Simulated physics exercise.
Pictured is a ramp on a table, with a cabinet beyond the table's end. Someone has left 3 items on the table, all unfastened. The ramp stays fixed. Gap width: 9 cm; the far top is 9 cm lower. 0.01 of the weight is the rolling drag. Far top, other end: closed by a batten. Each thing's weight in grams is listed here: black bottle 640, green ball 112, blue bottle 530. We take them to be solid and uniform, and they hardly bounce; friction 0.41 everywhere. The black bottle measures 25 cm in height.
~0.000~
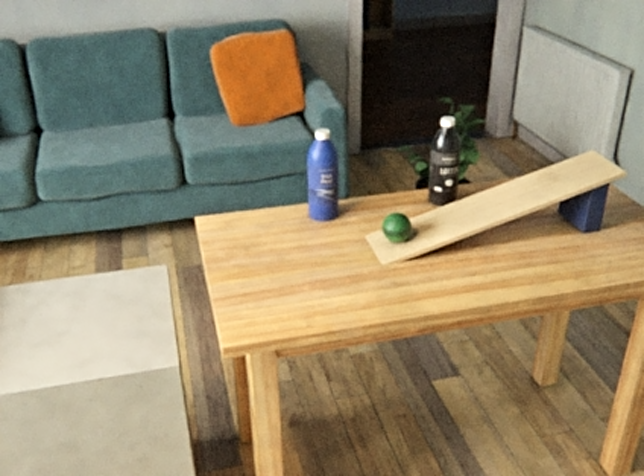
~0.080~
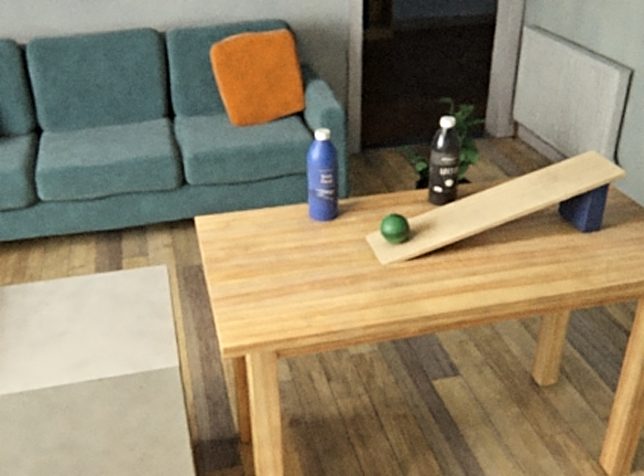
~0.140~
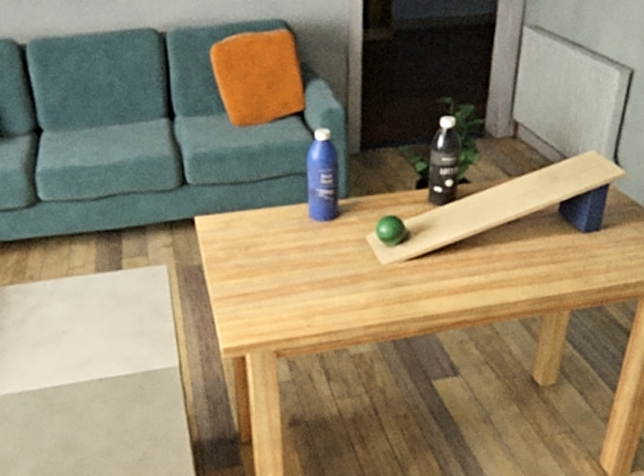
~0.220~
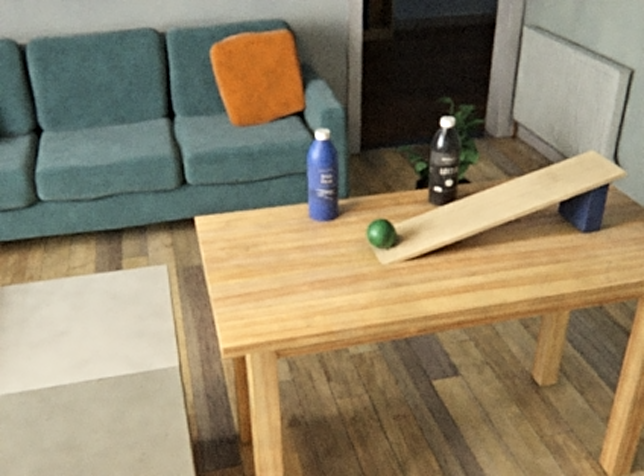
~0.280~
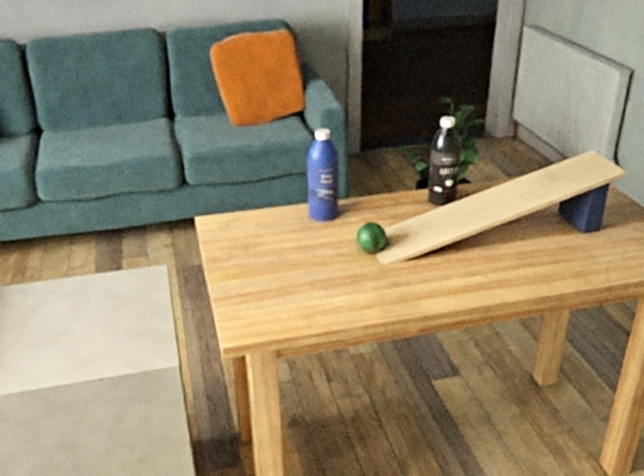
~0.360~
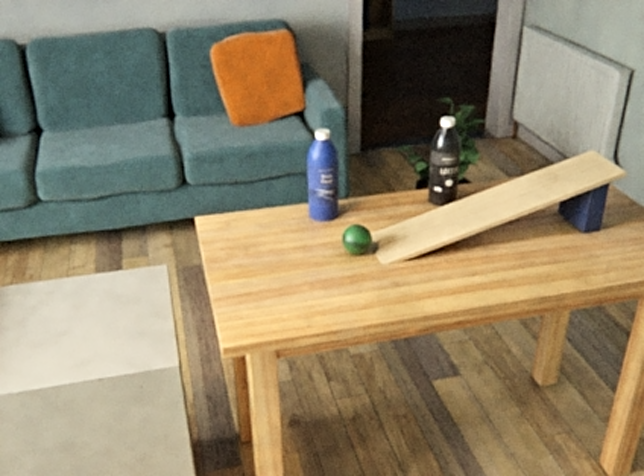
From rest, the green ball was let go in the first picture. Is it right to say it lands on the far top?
Wrong, it falls in.
Around 0.96 s, 11 cm of run left; green ball near (250, 254).
Around 1.56 s, down in the gap; green ball near (207, 344).
Finally (2.0 s), down in the gap; the bystanders still in place (within 8 cm).
